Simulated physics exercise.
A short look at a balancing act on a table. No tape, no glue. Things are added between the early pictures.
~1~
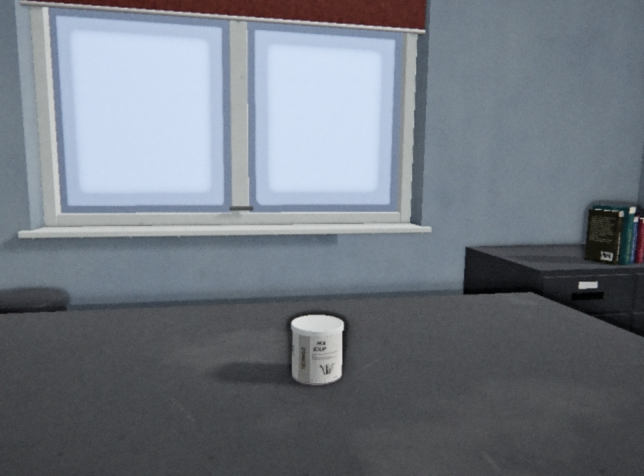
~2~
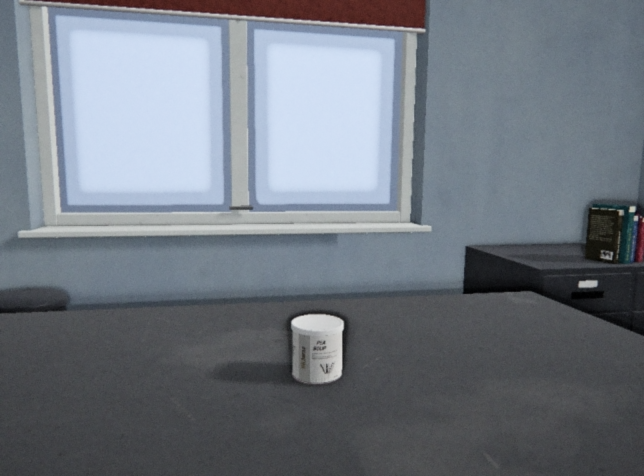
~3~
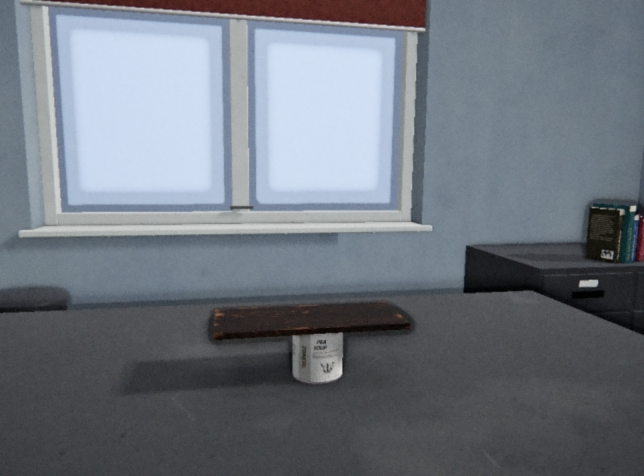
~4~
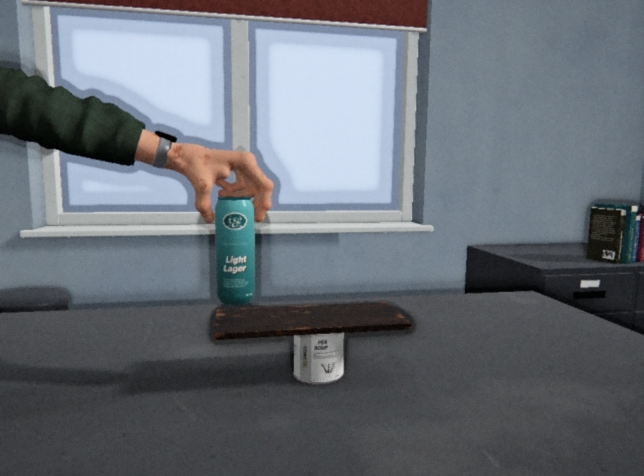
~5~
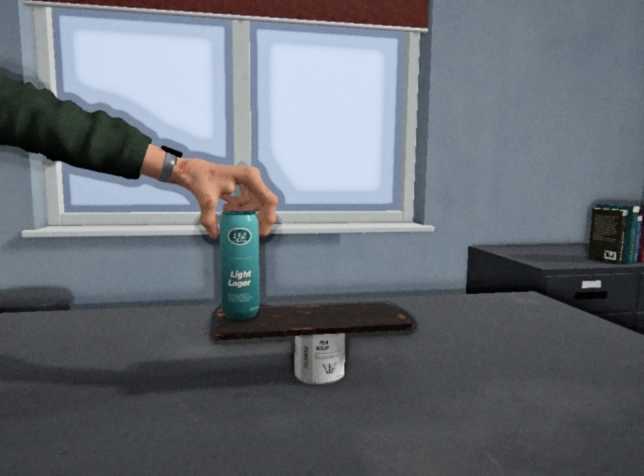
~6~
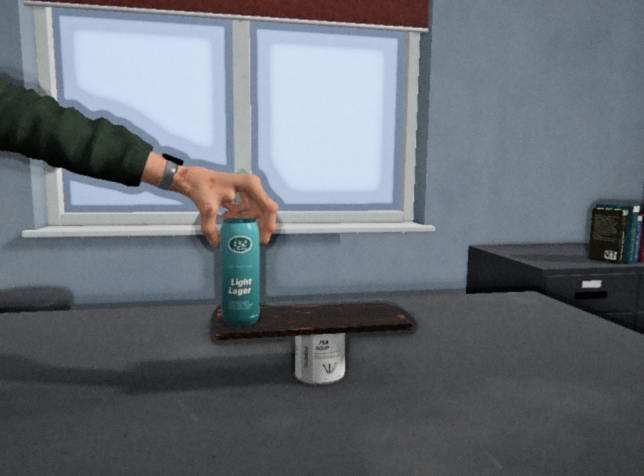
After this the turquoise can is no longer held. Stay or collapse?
As it turns out, it loses its balance.
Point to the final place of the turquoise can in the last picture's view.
Around (170, 374).
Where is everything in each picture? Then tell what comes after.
In the first picture, the last thing is not in view yet.
In the second picture, the last thing is not in view yet.
In the third picture, the last thing is not in view yet; black board (309, 319).
The fourth picture shows still above its spot; turquoise can (235, 250); black board (310, 319).
The fifth picture shows still above its spot; turquoise can (240, 264); black board (311, 319).
The sixth picture shows in place under the hand; turquoise can (240, 272); black board (311, 319).
Then, 0.40 s on from there, turquoise can now fallen; black board turned 37° from how it was put.
Then, 0.50 s on from there, black board turned 50° from how it was put.
Then, 0.80 s on from there, black board turned 37° from how it was put.
In the end, fallen, turquoise can; left askew, black board; white tin unmoved. At the end, from the last picture's camera, turquoise can near (170, 374). The stack comes apart.
